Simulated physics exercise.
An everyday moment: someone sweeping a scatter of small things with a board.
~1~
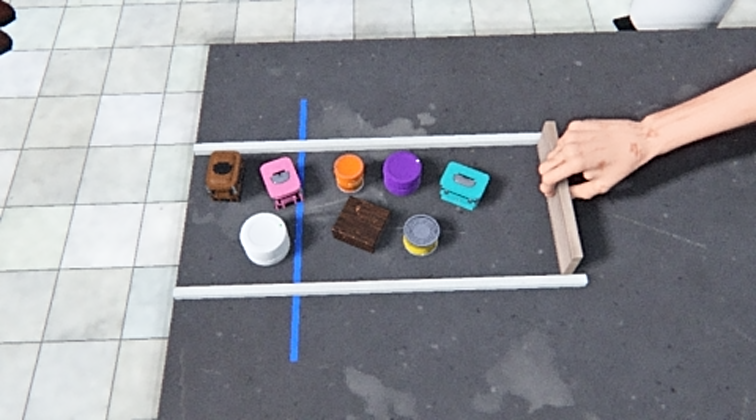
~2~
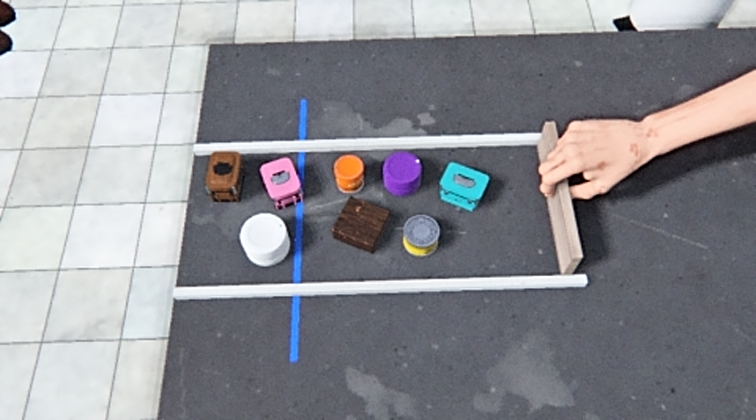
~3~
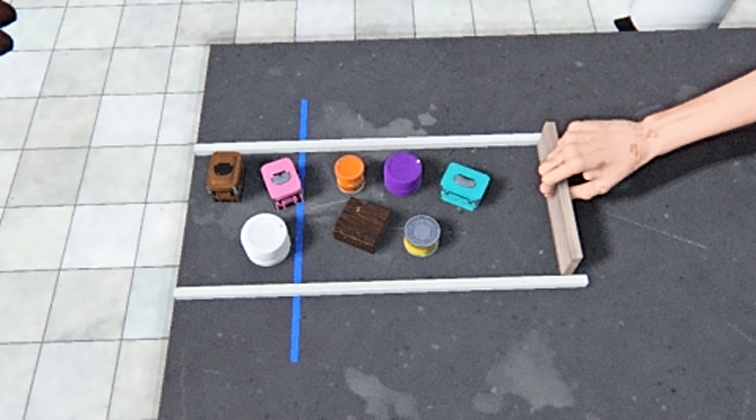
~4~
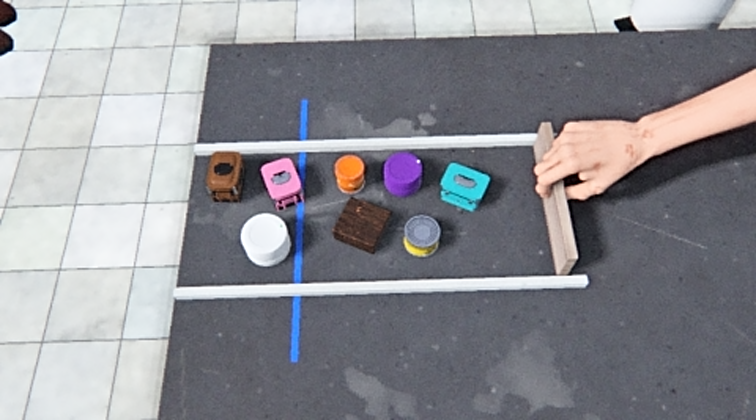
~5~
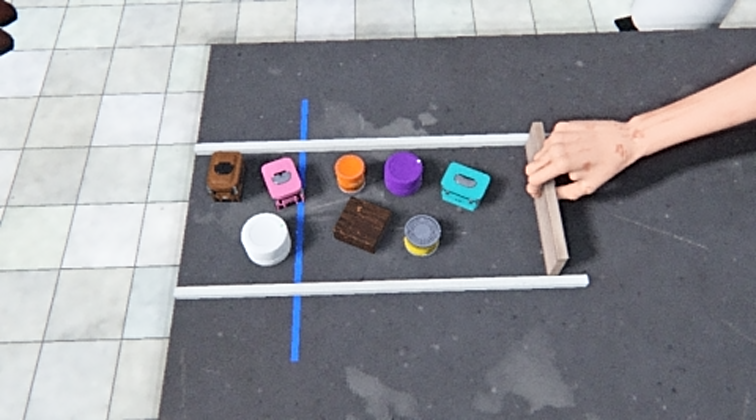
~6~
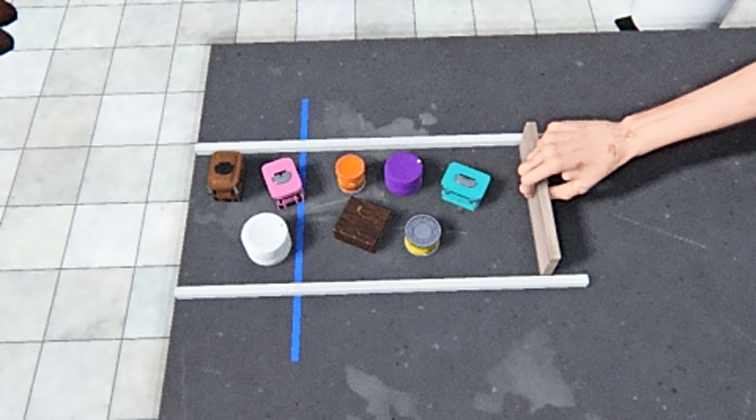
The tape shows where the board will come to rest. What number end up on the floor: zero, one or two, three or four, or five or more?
Outcome: The number that fall off is zero.
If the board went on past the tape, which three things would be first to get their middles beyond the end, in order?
They are the brown case, the pink case, the white lid.
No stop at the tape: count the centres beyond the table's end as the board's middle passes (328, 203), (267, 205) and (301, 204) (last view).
In that order 0, 1 and 0.
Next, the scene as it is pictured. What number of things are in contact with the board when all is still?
That makes 3.
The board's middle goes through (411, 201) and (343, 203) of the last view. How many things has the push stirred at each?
First 5, then 7.
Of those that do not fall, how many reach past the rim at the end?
It comes to 1.
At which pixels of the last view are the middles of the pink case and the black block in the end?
The pink case at (234, 190), the black block at (253, 225).
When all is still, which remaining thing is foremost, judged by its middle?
It is the brown case.
Early on, none off yet; brown case at rest near (228, 176); white lid at rest near (267, 239); pink case at rest near (284, 184).
A while later, none off yet; brown case at rest near (228, 176); white lid at rest near (267, 239); pink case at rest near (279, 184).
Finally, the number that fall off is zero.
